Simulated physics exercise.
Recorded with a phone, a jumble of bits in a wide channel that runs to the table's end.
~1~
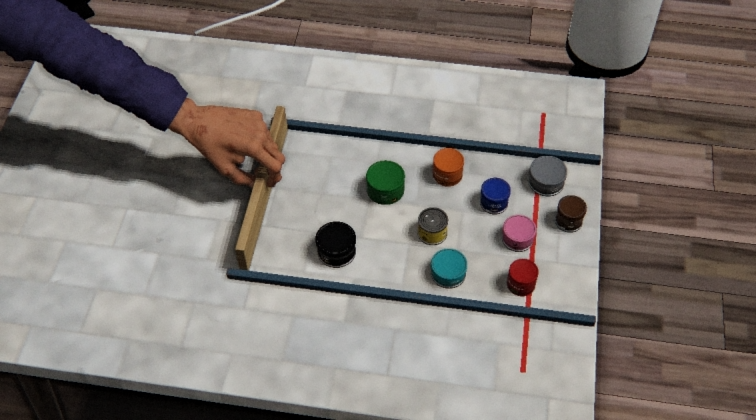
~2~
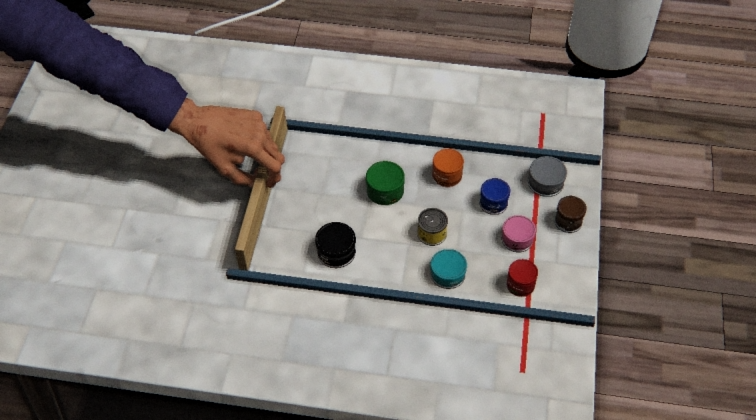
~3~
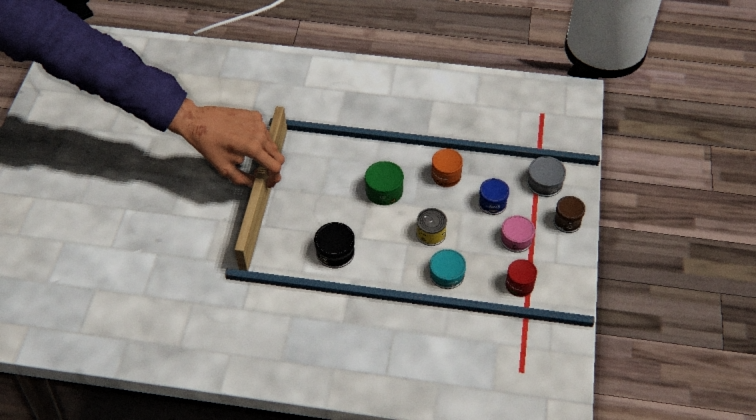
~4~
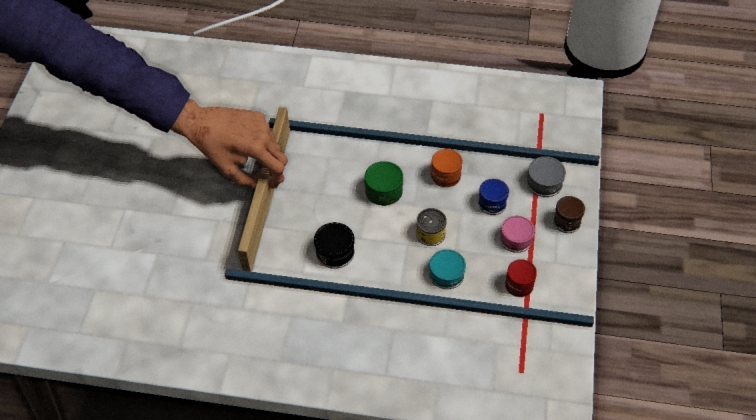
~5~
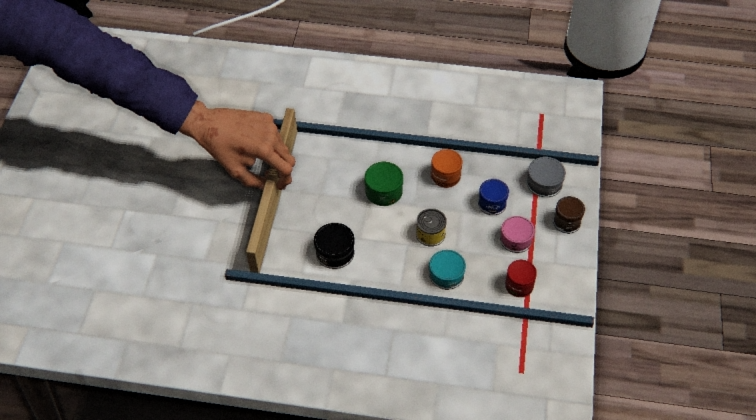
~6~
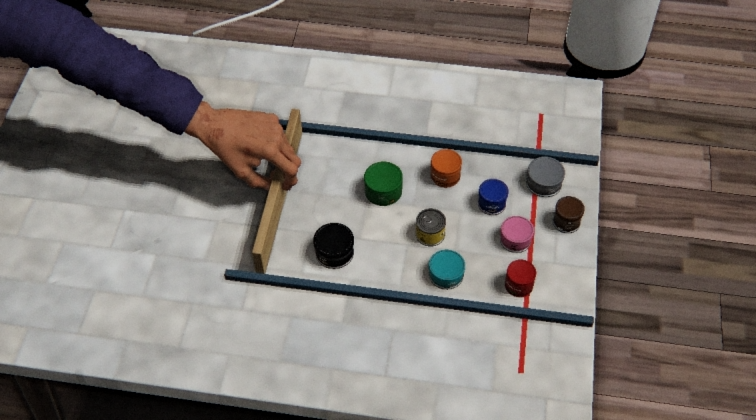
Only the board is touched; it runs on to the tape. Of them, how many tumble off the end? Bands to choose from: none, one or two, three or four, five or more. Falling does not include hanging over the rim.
Final answer: One or two.
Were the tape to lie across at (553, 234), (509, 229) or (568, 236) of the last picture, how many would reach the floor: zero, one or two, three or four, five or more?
Lab note - count per position: Three to four; none at all; more than four.
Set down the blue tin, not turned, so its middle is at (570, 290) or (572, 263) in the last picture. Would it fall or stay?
In turn it goes down, then holds its place.
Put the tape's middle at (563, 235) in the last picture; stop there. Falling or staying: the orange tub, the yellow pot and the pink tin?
The orange tub does not fall, the yellow pot remains up, the pink tin comes down.
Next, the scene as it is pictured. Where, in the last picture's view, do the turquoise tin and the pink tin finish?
The turquoise tin finishes at (573, 298); the pink tin finishes at (576, 234).
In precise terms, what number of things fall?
Exactly 2.
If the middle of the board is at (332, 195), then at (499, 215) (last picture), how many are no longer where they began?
So far 1, and 10 at the second.
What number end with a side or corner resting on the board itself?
All in all, 4.
Soon after, none off yet; brown tin at rest near (568, 215); grey tin at rest near (545, 177); red tub at rest near (520, 279).
Then, none off yet; brown tin at rest near (570, 215); grey tin at rest near (545, 177); red tub moved about its own width near (565, 287).
By the end, the number that fall off is one or two; fallen, red tub and brown tin.
